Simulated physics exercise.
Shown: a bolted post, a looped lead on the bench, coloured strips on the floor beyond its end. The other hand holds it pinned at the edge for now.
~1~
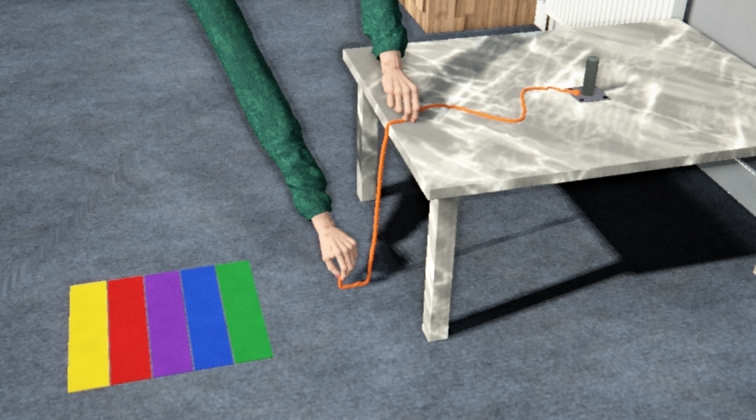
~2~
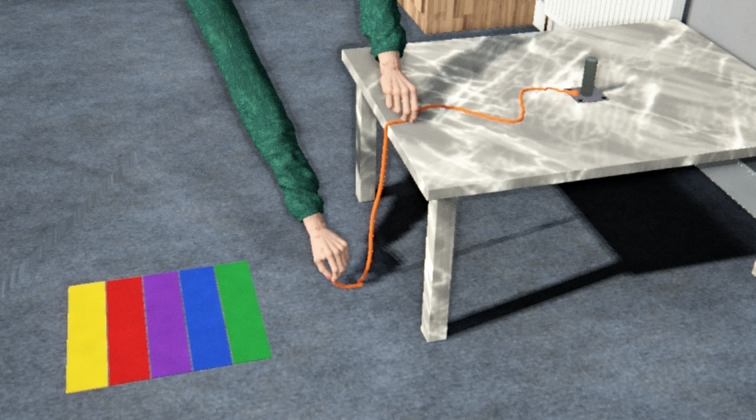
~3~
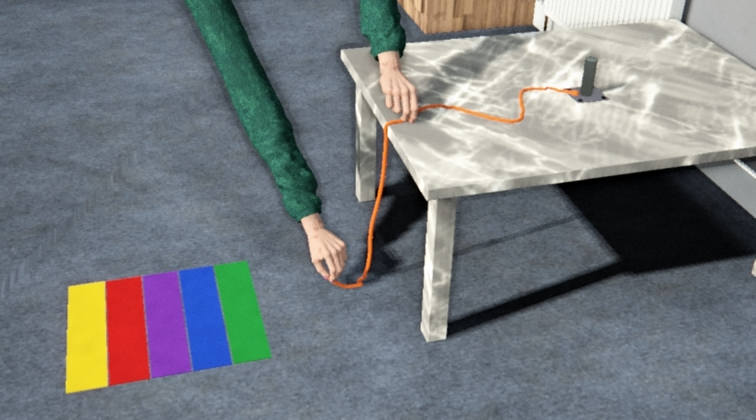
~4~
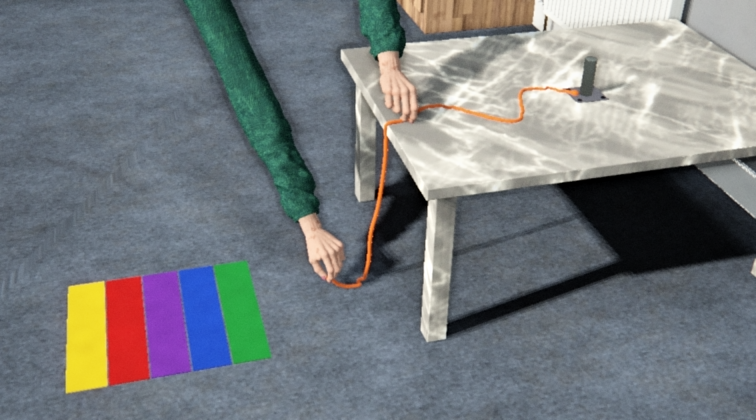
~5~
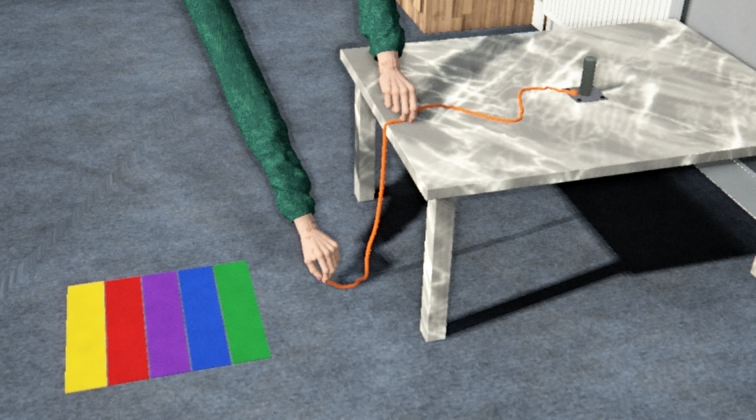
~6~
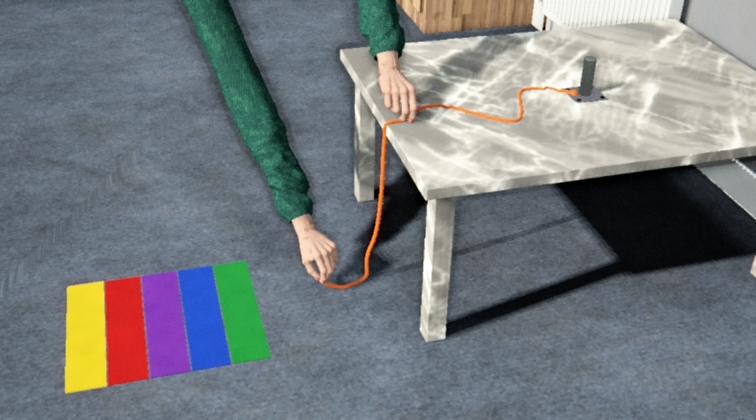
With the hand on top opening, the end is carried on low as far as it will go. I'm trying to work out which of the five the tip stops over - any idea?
I would say the red one.
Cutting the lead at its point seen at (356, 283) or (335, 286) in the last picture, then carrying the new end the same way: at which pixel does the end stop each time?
In turn, (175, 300) for the first and (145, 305) for the second.
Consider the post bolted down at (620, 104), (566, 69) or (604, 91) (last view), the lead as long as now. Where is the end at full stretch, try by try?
Estimated pixels per try: (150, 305); (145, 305); (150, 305).
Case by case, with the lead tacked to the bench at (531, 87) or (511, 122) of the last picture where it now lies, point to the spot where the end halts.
Try by try: (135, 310), (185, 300).
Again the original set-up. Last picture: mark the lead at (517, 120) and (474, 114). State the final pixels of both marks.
The first moves to (458, 113), the second to (415, 119).
Early on, end near (184, 300); over blue.
Midway, end near (143, 307); over purple.
At the end of the slack, end near (119, 310); over red. Over red.
